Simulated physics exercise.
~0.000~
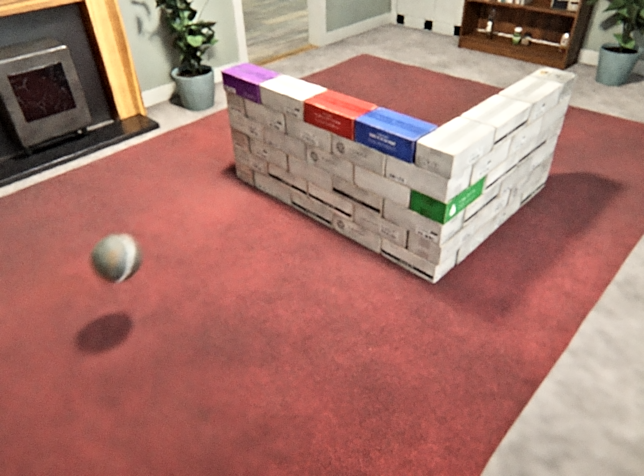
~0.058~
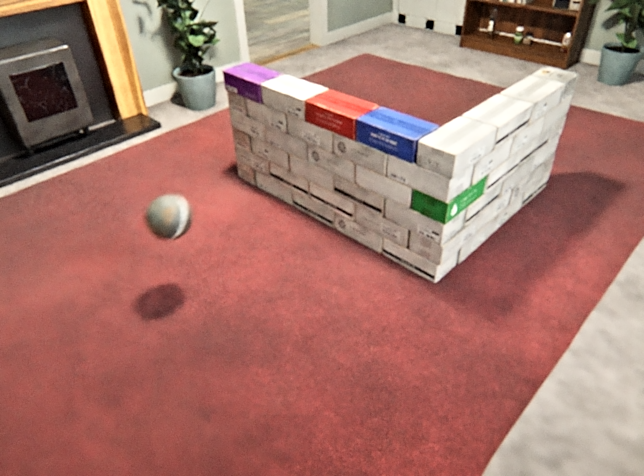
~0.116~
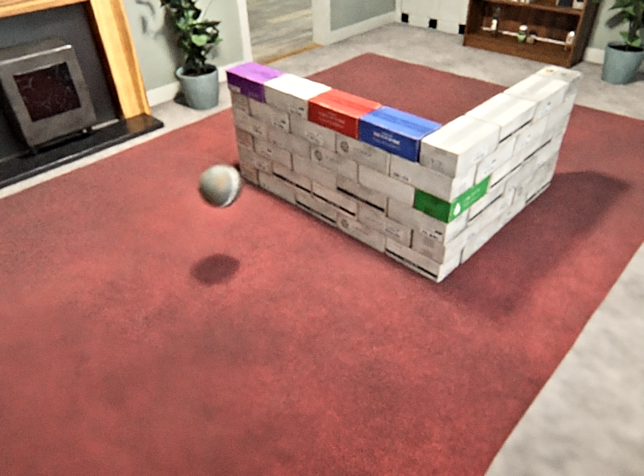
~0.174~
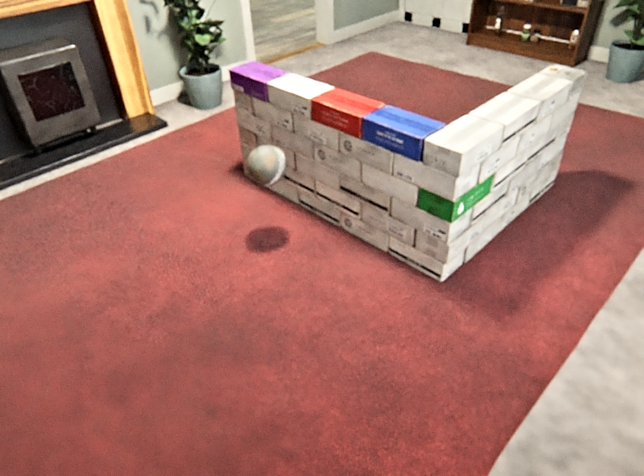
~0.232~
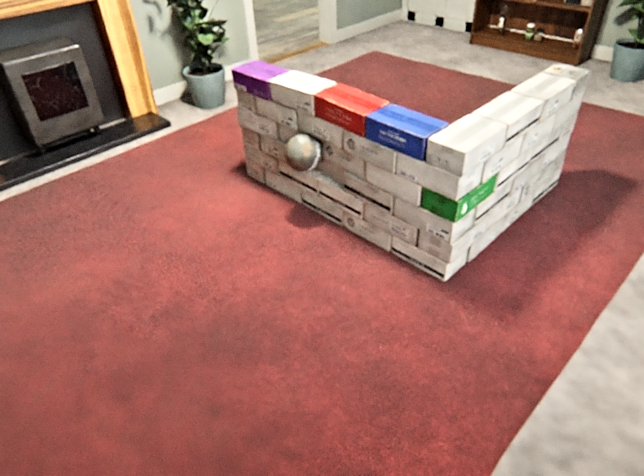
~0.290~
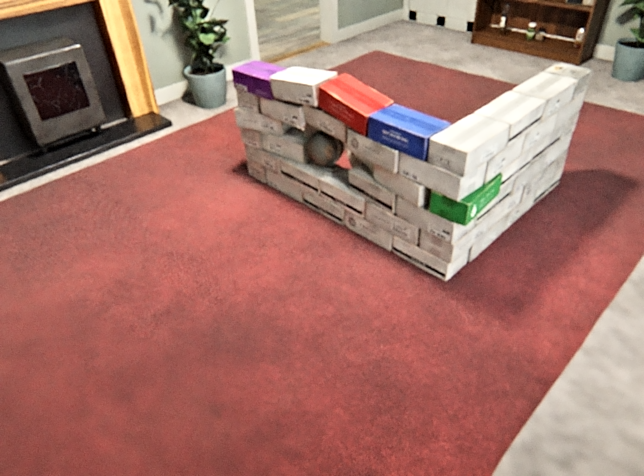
The video shows a ball flying rightward across a red carpet toward an L-shaped wall of stacked boxes, then striking its left wing and pushing into it, opening a gap as the red box above tilts and nearby boxes shift.
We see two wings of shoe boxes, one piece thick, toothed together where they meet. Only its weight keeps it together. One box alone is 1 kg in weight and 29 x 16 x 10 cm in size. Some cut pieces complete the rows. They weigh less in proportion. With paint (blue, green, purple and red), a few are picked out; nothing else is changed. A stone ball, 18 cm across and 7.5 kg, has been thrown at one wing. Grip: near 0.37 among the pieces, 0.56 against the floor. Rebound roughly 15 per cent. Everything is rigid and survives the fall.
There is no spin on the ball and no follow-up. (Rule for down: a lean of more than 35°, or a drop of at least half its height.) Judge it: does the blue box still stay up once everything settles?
It endures.
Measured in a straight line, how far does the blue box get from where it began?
Roughly 2 cm.
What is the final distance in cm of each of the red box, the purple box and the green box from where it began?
Displacements: Red = 50, purple = 75, green = 5 (cm).
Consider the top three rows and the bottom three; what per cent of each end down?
Top 30 per cent versus bottom 0 per cent.
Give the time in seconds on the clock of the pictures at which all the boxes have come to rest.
That comes at about 3.0 s.
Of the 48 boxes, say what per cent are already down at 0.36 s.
By that time it is 0 percent.
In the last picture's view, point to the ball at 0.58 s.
Roughly at (395, 148).
After 0.36 s, ball still moving; 1 of the 48 boxes down; blue box 13 mm from its place; red box 10° from how it stood.
After 0.58 s, ball still moving; 6 of the 48 boxes down; blue box 19 mm from its place; red box 39° from how it stood.
After 1.02 s, ball still moving; 7 of the 48 boxes down; blue box 21 mm from its place; red box on its side.
After 1.64 s, ball still moving; 8 of the 48 boxes down; blue box 21 mm from its place; purple box 46° from how it stood, 29 cm lower.
In the end (3.0 s), ball rolling away; 8 of the 48 boxes down; blue box 21 mm from its place; purple box on its side; red box 41 cm lower. From the last view, middles, blue box near (412, 131), purple box near (346, 130).
